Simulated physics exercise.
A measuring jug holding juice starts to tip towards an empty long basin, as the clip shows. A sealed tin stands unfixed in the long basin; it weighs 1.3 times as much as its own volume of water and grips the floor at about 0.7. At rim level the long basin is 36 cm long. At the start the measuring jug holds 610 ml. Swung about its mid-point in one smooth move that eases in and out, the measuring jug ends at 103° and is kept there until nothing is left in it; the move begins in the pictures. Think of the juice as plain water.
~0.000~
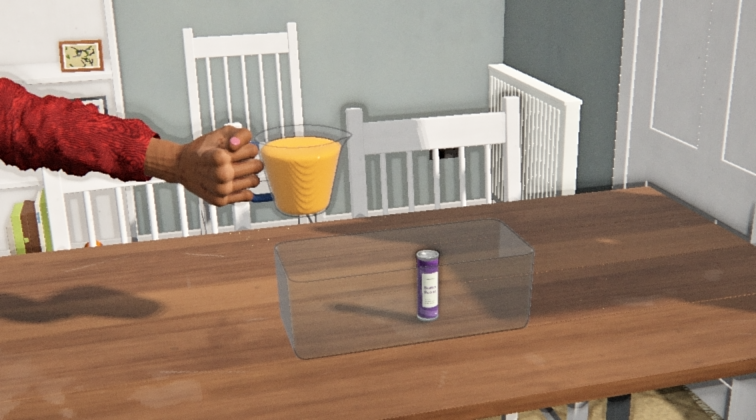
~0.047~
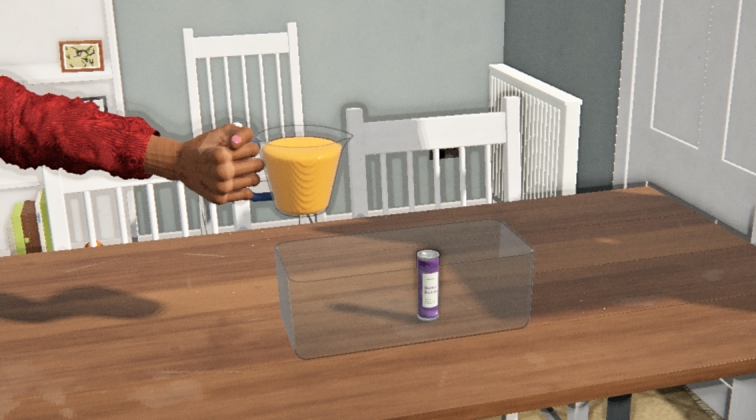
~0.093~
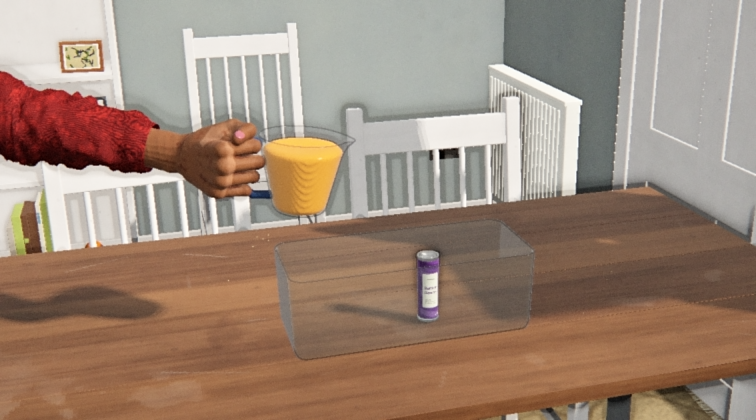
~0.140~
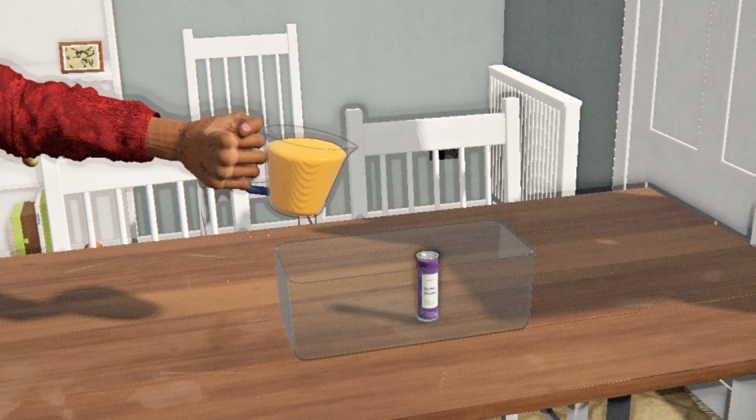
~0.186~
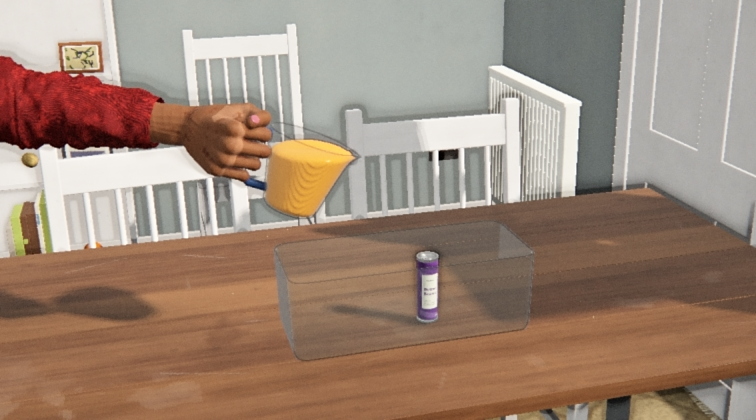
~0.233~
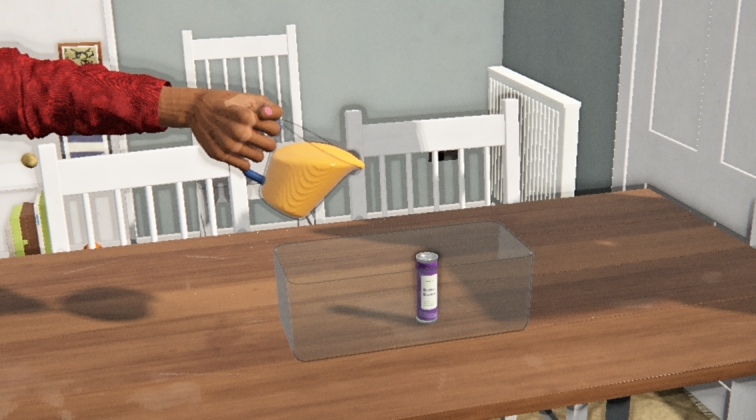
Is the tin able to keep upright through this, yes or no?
Yes, it remains upright.
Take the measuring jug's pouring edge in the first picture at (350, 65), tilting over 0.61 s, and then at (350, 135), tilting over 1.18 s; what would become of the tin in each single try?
Try 1: Tipped over; try 2: Still standing.
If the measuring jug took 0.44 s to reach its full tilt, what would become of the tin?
The tin would stay balanced.
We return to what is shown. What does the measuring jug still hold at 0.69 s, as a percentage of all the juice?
5 %.
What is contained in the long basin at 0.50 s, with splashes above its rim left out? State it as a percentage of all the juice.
Near 34 in a hundred.
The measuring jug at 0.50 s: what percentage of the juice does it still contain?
I reckon about 40 in a hundred is still held.
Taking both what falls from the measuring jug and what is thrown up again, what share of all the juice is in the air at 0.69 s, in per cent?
Near 8 per cent, I'd say.
Then, 0.50 s in, the tilt is 94° and 39 per cent is still to pour; the tin stands where it began.
Then, 0.69 s in, the tilt is 103° and 5 per cent is still to pour; the tin stands where it began.
Then, 0.89 s in, the tilt is 103° and 0 per cent is still to pour; the tin stands where it began.
Then, 1.11 s in, the tilt is 103° and 0 per cent is still to pour; the tin stands where it began.
Finally, the tin stands where it began.
